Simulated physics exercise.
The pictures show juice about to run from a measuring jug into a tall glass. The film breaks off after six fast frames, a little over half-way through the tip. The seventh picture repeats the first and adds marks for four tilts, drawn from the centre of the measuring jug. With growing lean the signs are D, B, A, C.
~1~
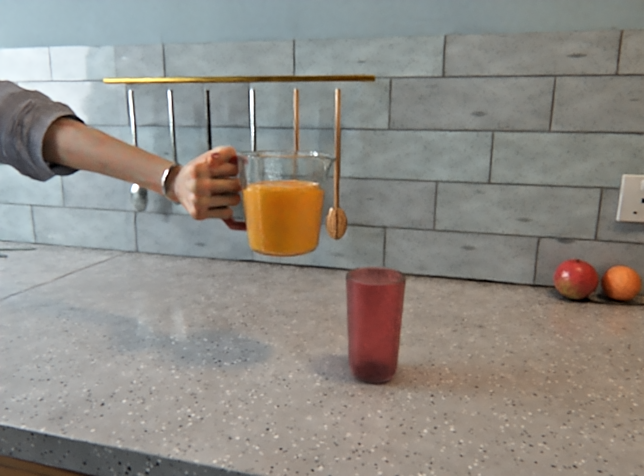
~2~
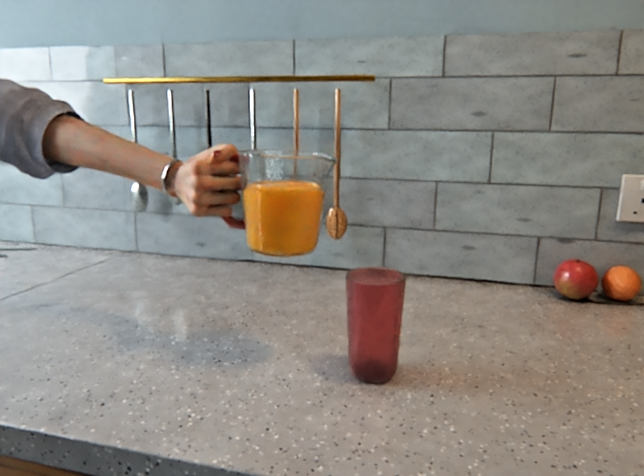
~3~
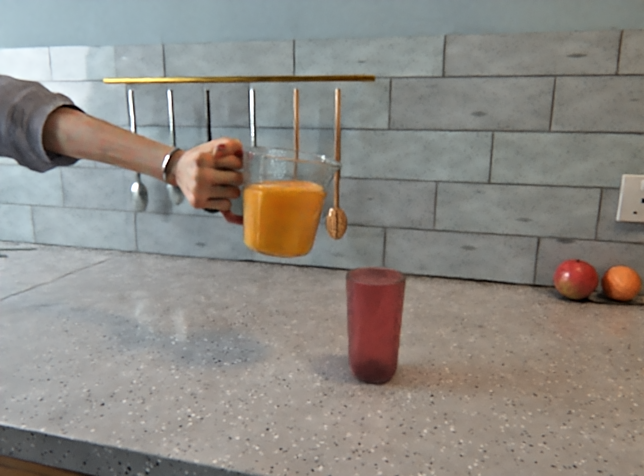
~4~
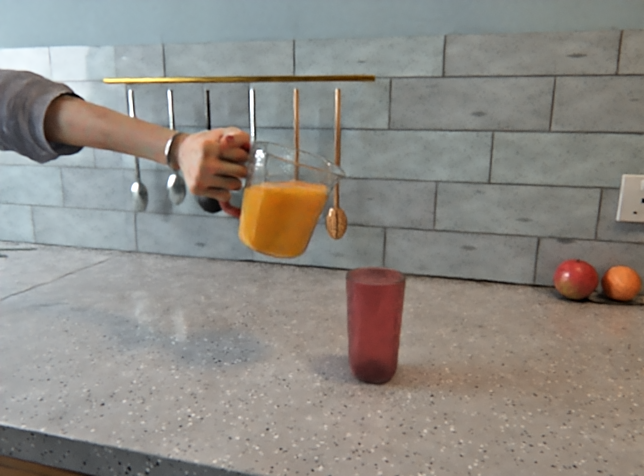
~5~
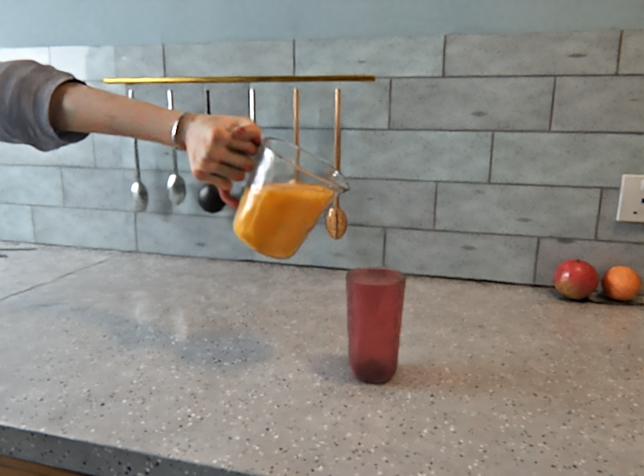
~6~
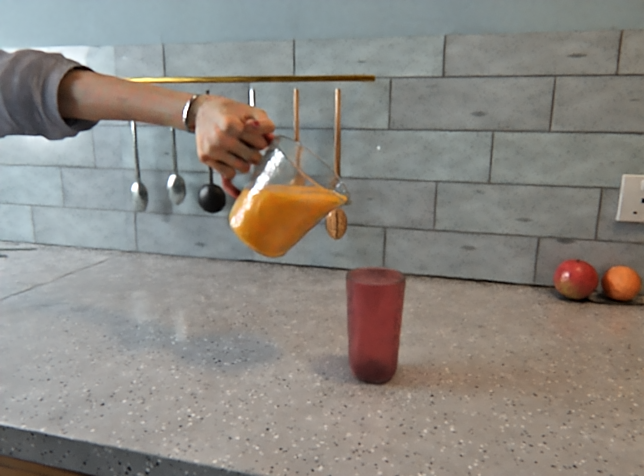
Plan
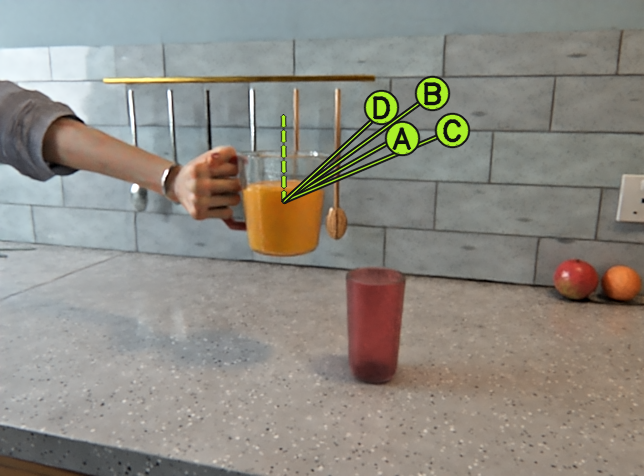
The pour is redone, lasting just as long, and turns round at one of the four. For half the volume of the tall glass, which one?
Use line A.
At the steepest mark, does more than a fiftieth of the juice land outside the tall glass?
No.
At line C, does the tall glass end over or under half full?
Over half.
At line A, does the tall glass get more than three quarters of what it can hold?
No, it does not.
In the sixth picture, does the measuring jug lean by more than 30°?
Yes, it does.
On the marked copy, A at (386, 143); B at (419, 103); C at (437, 137); D at (370, 121).
If A is chosen, the tall glass ends with about 49 % of what it can hold.
If B is chosen, the tall glass ends with about 32 % of what it can hold.
If C is chosen, the tall glass ends with about 68 % of what it can hold.
If D is chosen, the tall glass ends with about 18 % of what it can hold.
